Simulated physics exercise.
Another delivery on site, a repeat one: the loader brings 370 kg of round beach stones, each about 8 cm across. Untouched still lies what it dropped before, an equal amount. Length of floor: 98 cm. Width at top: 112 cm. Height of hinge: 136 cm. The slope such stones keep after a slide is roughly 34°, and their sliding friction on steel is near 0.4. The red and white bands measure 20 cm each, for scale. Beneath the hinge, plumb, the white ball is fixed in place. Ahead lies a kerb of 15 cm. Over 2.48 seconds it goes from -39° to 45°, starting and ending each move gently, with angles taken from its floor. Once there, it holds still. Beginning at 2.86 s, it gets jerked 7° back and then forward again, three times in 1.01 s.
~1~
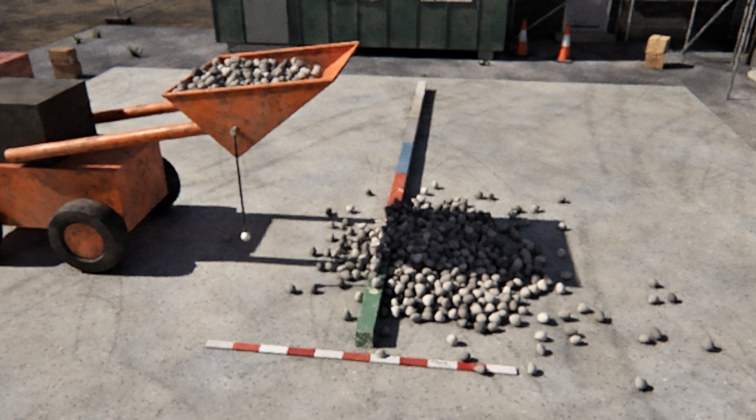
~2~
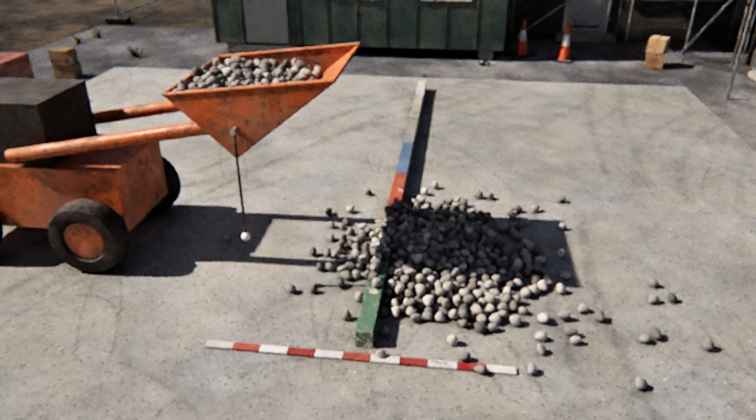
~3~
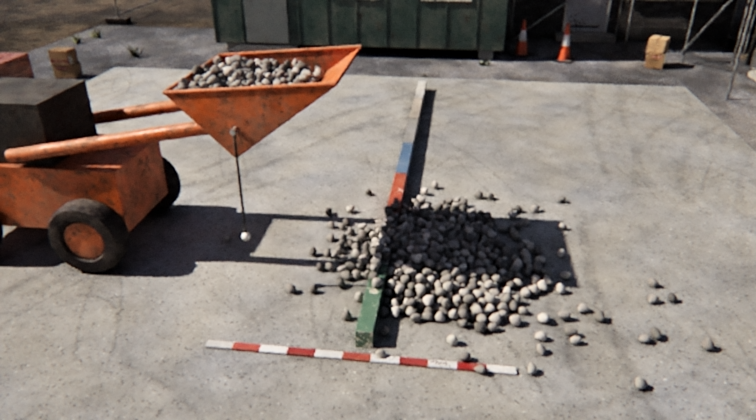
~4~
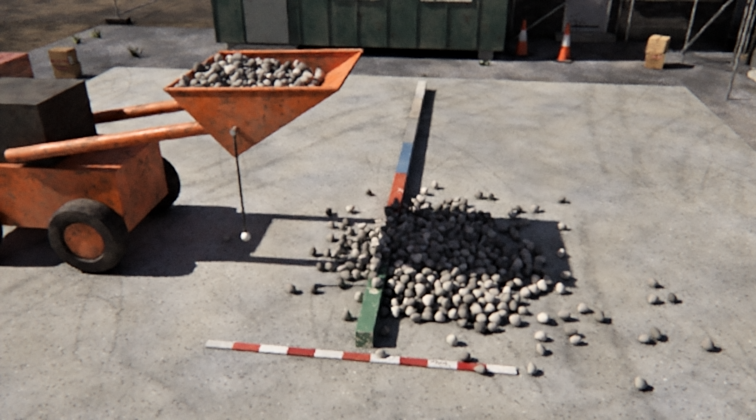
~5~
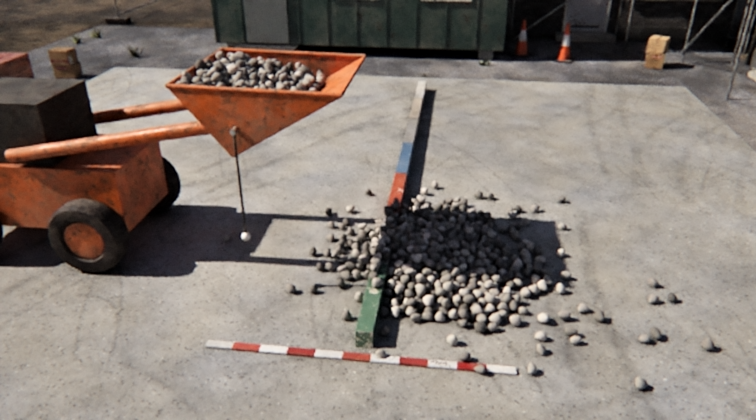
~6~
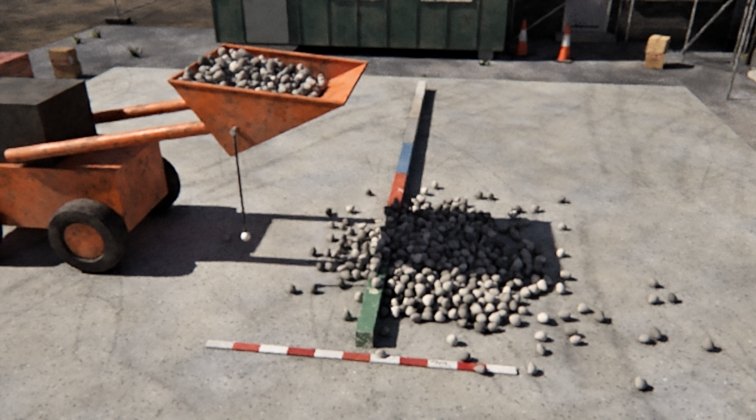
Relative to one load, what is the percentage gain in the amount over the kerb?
A gain of about 30 per cent.
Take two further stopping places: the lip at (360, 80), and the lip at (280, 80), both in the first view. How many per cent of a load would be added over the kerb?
About 60 per cent from the first spot and 0 per cent from the second.
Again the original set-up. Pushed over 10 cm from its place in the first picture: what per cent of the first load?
Estimate: 10 %, roughly.
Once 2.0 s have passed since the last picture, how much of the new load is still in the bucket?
Still inside: Some 0 %.
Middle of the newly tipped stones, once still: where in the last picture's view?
In the last view, somewhere near (365, 245).
Then, 1.3 s after the last picture the floor is at 32°; in per cent of one load, 85 in the bucket, 27 on this side of the kerb, 87 over the kerb; the foremost stones are at (654, 323).
Then, 2.0 s after the last picture the floor is at 45°; in per cent of one load, 1 in the bucket, 87 on this side of the kerb, 113 over the kerb; the foremost stones are at (654, 323).
Then, 3.7 s after the last picture the floor is at 45°; in per cent of one load, 0 in the bucket, 83 on this side of the kerb, 117 over the kerb; the foremost stones are at (654, 323).
Then, 6.3 s after the last picture the floor is at 45°; in per cent of one load, 0 in the bucket, 83 on this side of the kerb, 117 over the kerb; the foremost stones are at (654, 323). Net gain over the kerb, 30.
